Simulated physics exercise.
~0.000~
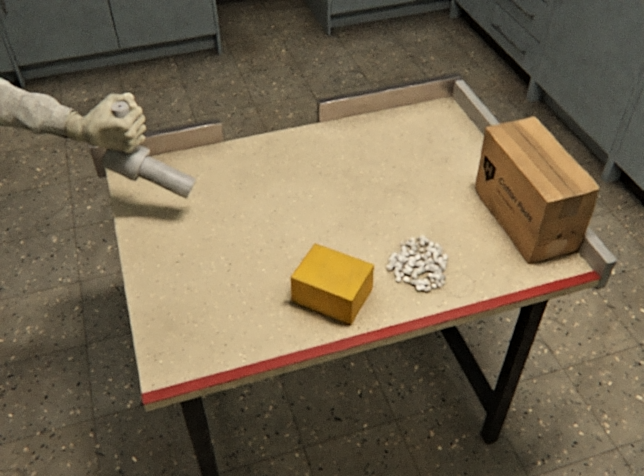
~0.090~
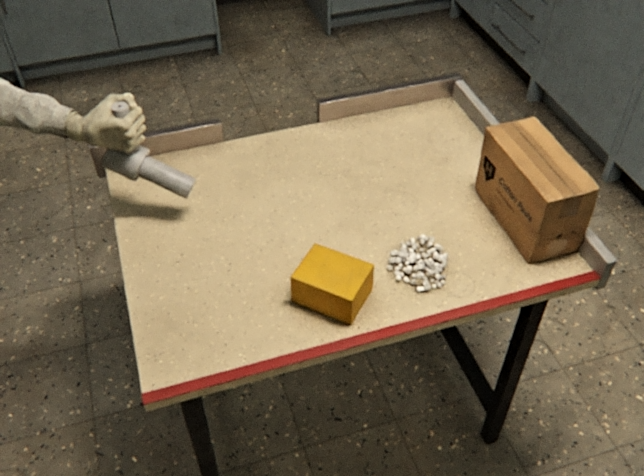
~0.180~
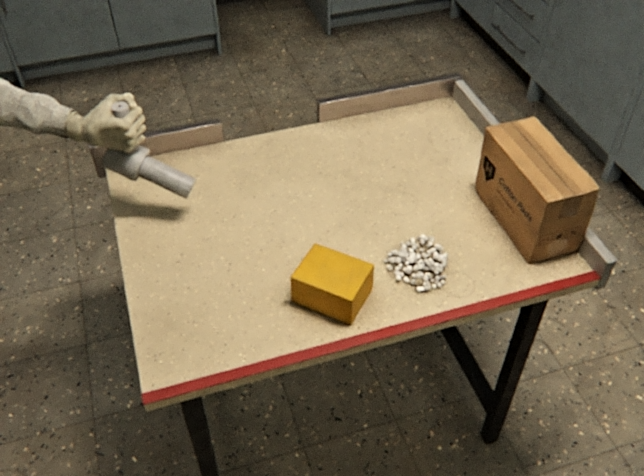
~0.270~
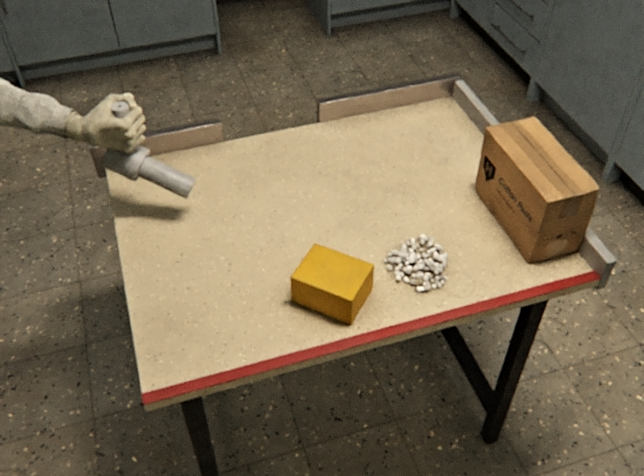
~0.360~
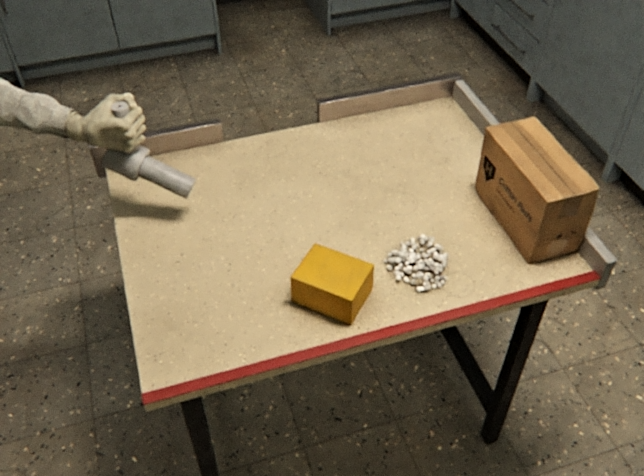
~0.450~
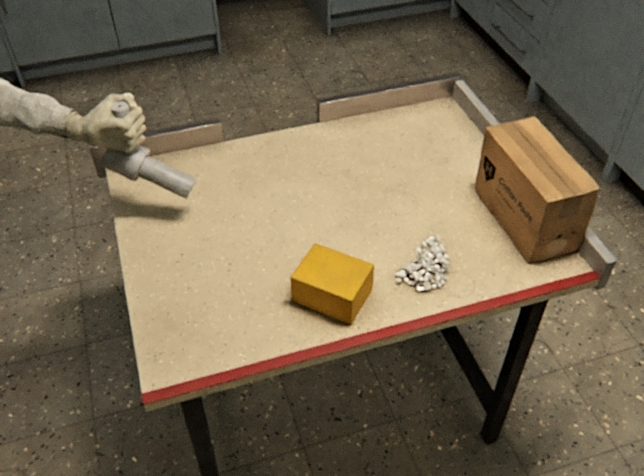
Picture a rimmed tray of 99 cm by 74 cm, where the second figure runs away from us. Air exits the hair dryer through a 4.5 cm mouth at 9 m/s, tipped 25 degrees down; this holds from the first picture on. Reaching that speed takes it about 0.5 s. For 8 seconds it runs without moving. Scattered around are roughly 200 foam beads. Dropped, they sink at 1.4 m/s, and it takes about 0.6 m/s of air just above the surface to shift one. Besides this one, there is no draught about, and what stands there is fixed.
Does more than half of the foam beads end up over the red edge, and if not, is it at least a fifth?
Yes, more than half does.
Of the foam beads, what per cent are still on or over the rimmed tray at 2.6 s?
About 0 per cent remain.
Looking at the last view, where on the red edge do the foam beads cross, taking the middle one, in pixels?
Around (523, 300).
After 1.6 s, 100 % are over the red edge; 100 % have settled or left.
After 2.6 s, 100 % are over the red edge; 100 % have settled or left.
After 4.4 s, 100 % are over the red edge; 100 % have settled or left.
After 8.0 s, at the end, 100 % are over the red edge.
